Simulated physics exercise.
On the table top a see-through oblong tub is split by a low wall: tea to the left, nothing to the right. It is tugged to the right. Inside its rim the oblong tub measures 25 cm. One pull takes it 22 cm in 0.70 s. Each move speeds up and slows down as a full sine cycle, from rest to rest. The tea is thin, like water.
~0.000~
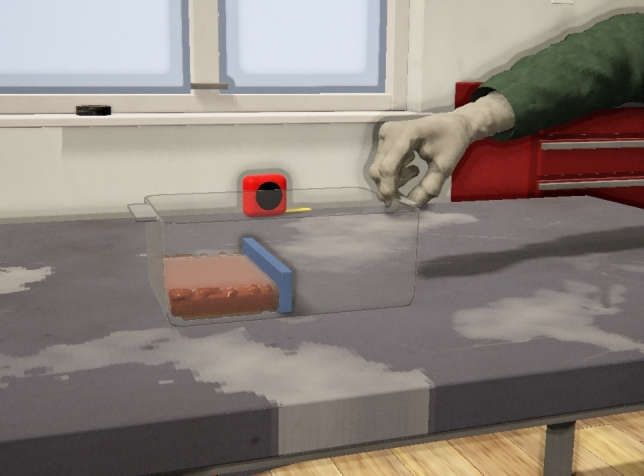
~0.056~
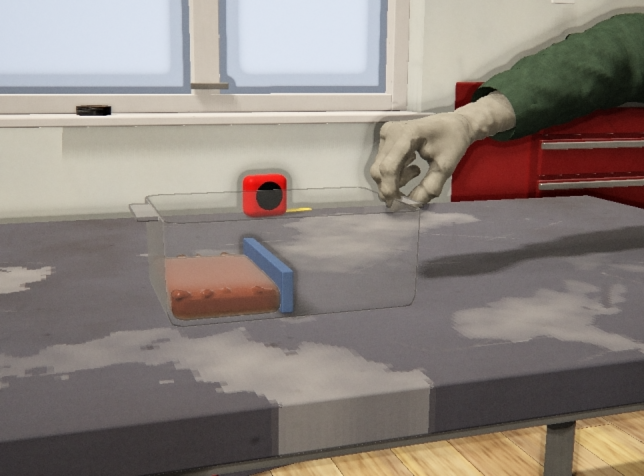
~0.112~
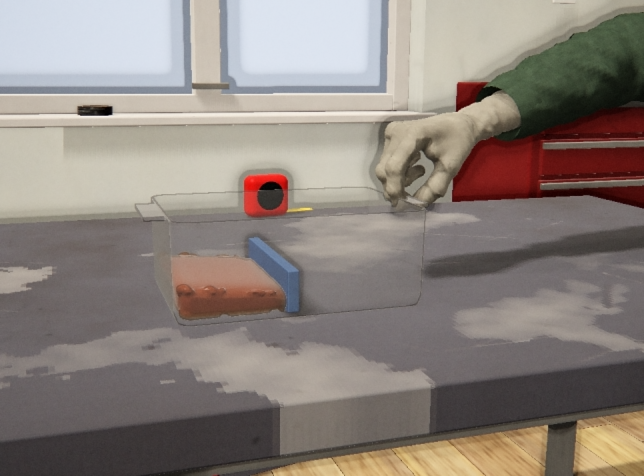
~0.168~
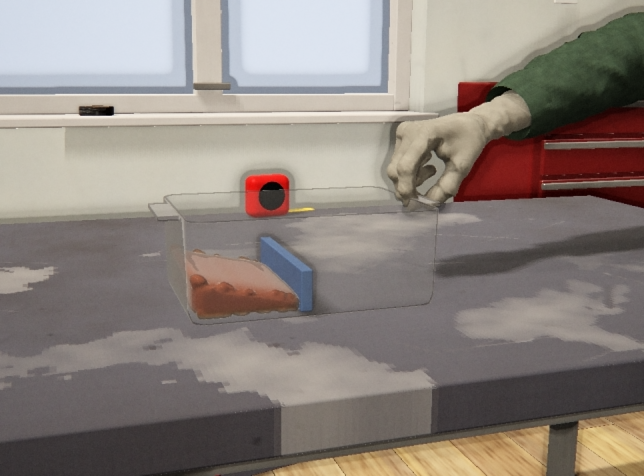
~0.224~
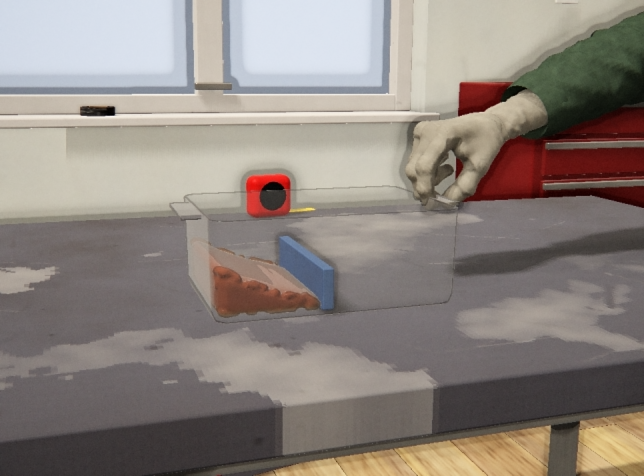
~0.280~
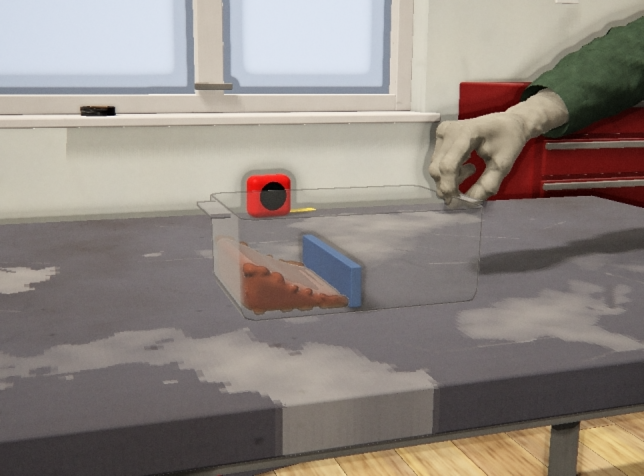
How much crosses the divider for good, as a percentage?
Close to 16 per cent.
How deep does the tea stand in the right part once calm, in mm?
Some 4 mm deep.
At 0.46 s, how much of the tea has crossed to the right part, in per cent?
Near 0 in a hundred.
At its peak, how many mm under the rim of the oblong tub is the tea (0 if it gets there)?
About 35 mm.
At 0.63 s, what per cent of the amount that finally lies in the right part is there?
Near 90 in a hundred.
By 0.46 s it has gone 17 cm; 0 per cent is on the right side and 0 is out of the oblong tub.
By 0.63 s it has gone 22 cm; 15 per cent is on the right side and 0 is out of the oblong tub.
By 0.81 s it has gone 22 cm; 16 per cent is on the right side and 0 is out of the oblong tub.
By 0.99 s it has gone 22 cm; 16 per cent is on the right side and 0 is out of the oblong tub.
At rest 16 per cent is on the right side and 0 is out of the oblong tub.
